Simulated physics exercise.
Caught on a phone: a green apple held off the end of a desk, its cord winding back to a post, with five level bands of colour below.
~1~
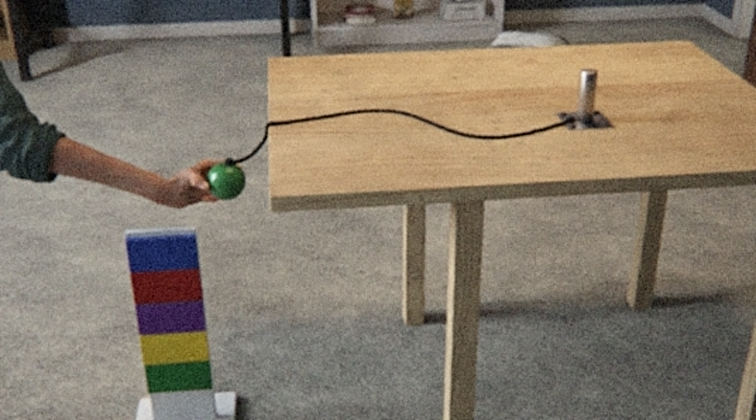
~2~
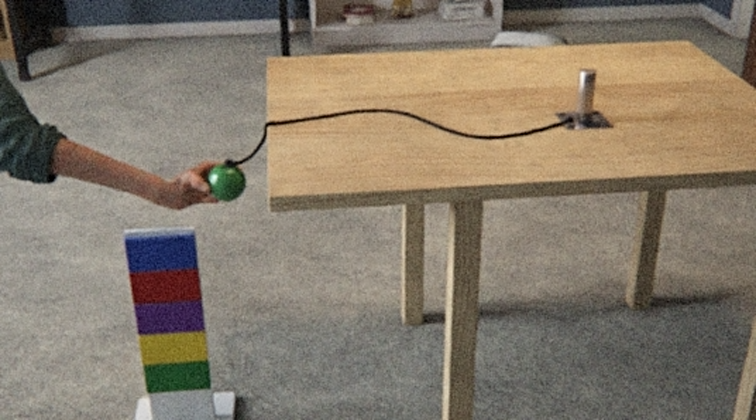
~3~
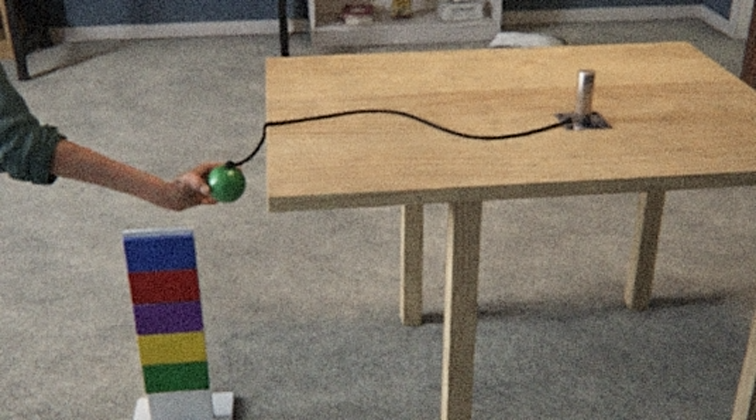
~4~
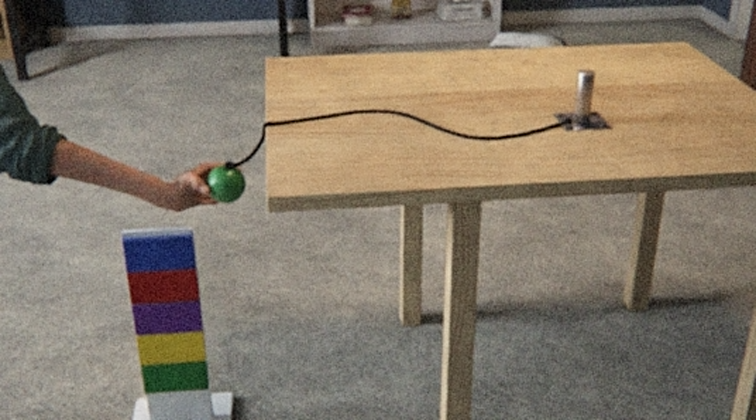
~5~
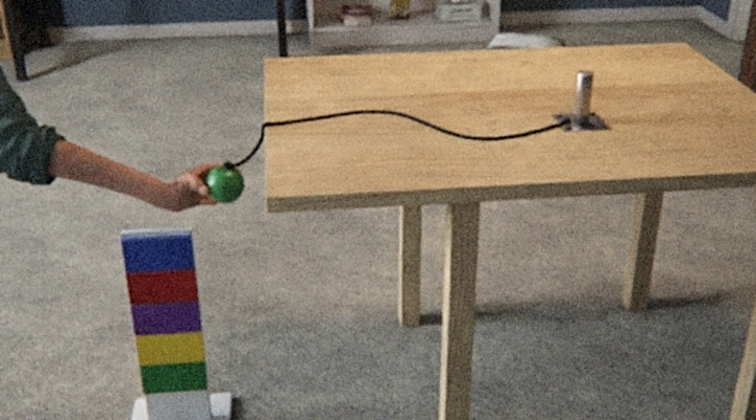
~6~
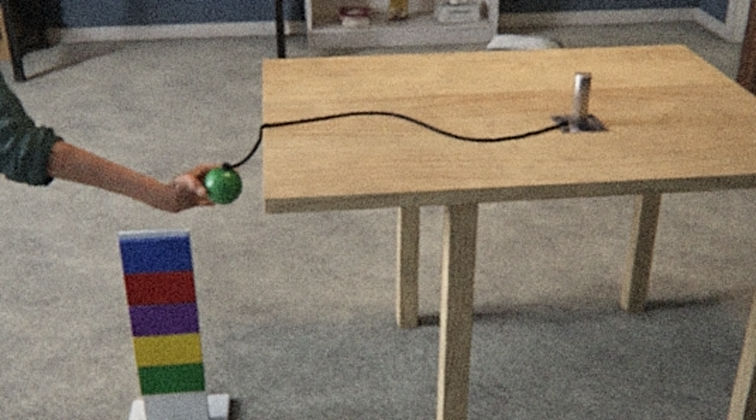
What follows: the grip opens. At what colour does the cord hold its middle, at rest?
The blue one.
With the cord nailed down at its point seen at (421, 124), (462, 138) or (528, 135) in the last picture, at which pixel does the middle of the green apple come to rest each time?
In that order: (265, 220), (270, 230) and (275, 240).
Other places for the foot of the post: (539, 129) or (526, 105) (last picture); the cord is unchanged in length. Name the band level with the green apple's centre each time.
In that order: Red; red.
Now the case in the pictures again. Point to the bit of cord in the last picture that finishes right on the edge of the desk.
That spot is around (309, 121).
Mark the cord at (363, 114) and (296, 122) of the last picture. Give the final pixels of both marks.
The first at (322, 127), the second at (263, 144).
Early on, apple near (237, 242); level with blue.
Midway, apple near (300, 241); level with blue.
Near the end, apple near (263, 247); level with blue.
Finally, apple near (272, 248); level with blue. The cord holds its middle at blue.
